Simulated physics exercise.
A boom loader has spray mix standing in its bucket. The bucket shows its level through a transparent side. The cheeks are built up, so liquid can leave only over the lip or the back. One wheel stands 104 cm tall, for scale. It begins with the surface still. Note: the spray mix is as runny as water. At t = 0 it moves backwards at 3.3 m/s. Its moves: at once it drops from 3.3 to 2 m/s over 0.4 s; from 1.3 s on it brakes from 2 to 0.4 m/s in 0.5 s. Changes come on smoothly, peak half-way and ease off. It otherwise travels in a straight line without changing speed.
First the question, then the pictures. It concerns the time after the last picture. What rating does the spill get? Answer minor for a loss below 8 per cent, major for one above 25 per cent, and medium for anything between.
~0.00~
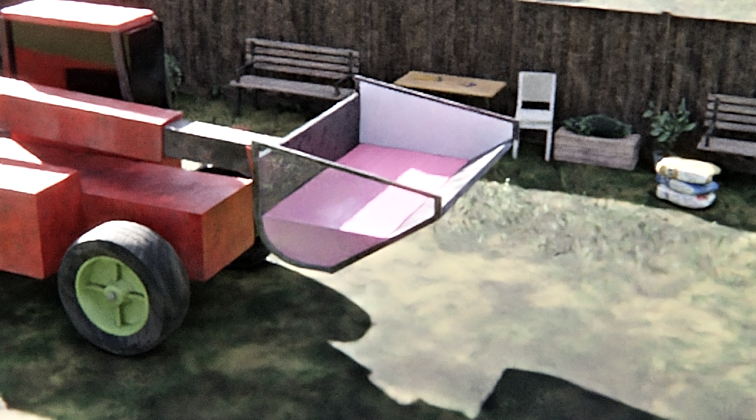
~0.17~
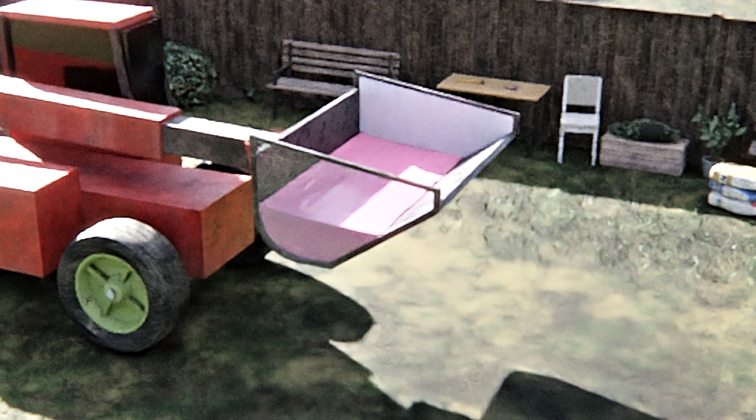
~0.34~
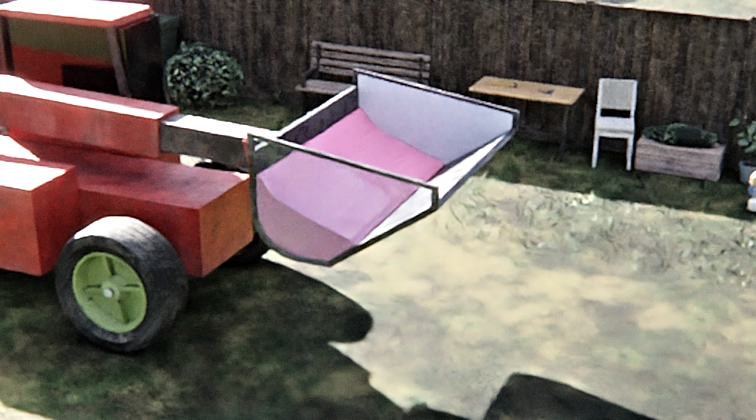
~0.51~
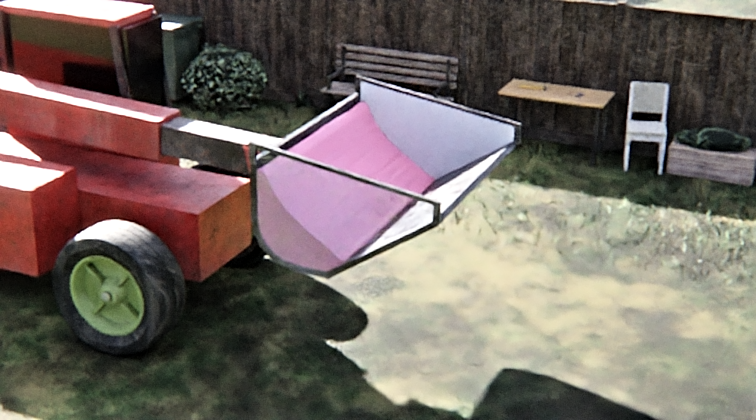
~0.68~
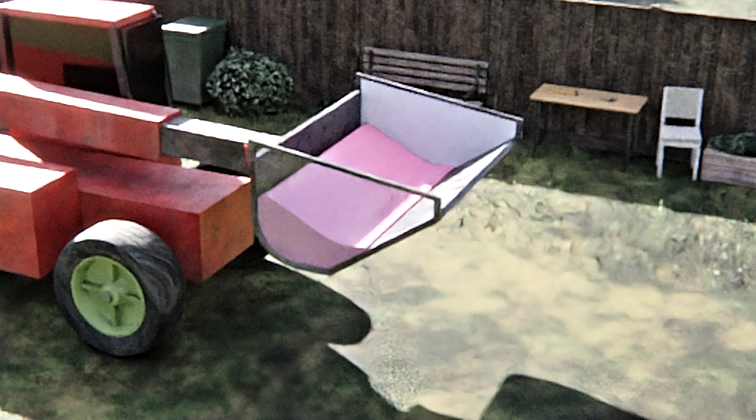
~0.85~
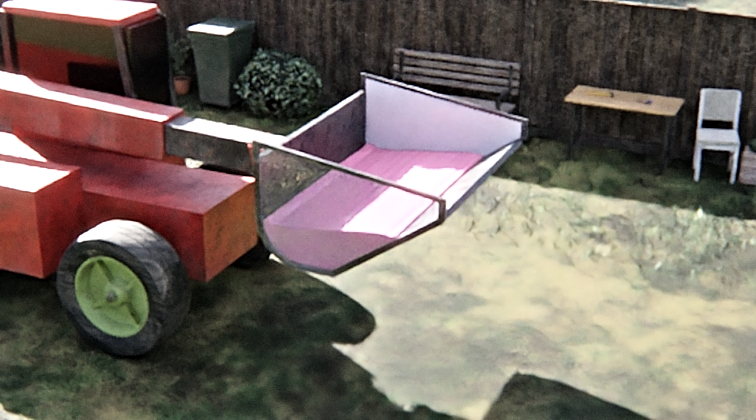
It is major.
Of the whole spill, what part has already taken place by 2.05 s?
About 20 percent at that moment.
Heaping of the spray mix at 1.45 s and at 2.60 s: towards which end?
It leans to the forward end, then to the forward end.
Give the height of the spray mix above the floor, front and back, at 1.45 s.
Front: 26 cm; back: 22 cm.
By 1.45 s the surface stands 26 cm on the front, 22 cm on the back; the loss stands at 5 per cent, over the front.
By 2.05 s the surface stands 0 cm on the front, 76 cm on the back; the loss stands at 6 per cent, mostly over the front, some over the back.
By 2.60 s the surface stands 21 cm on the front, 13 cm on the back; the loss stands at 20 per cent, over the front.
By 4.68 s the loss stands at 36 per cent, over the front, 143 of 395 litres.
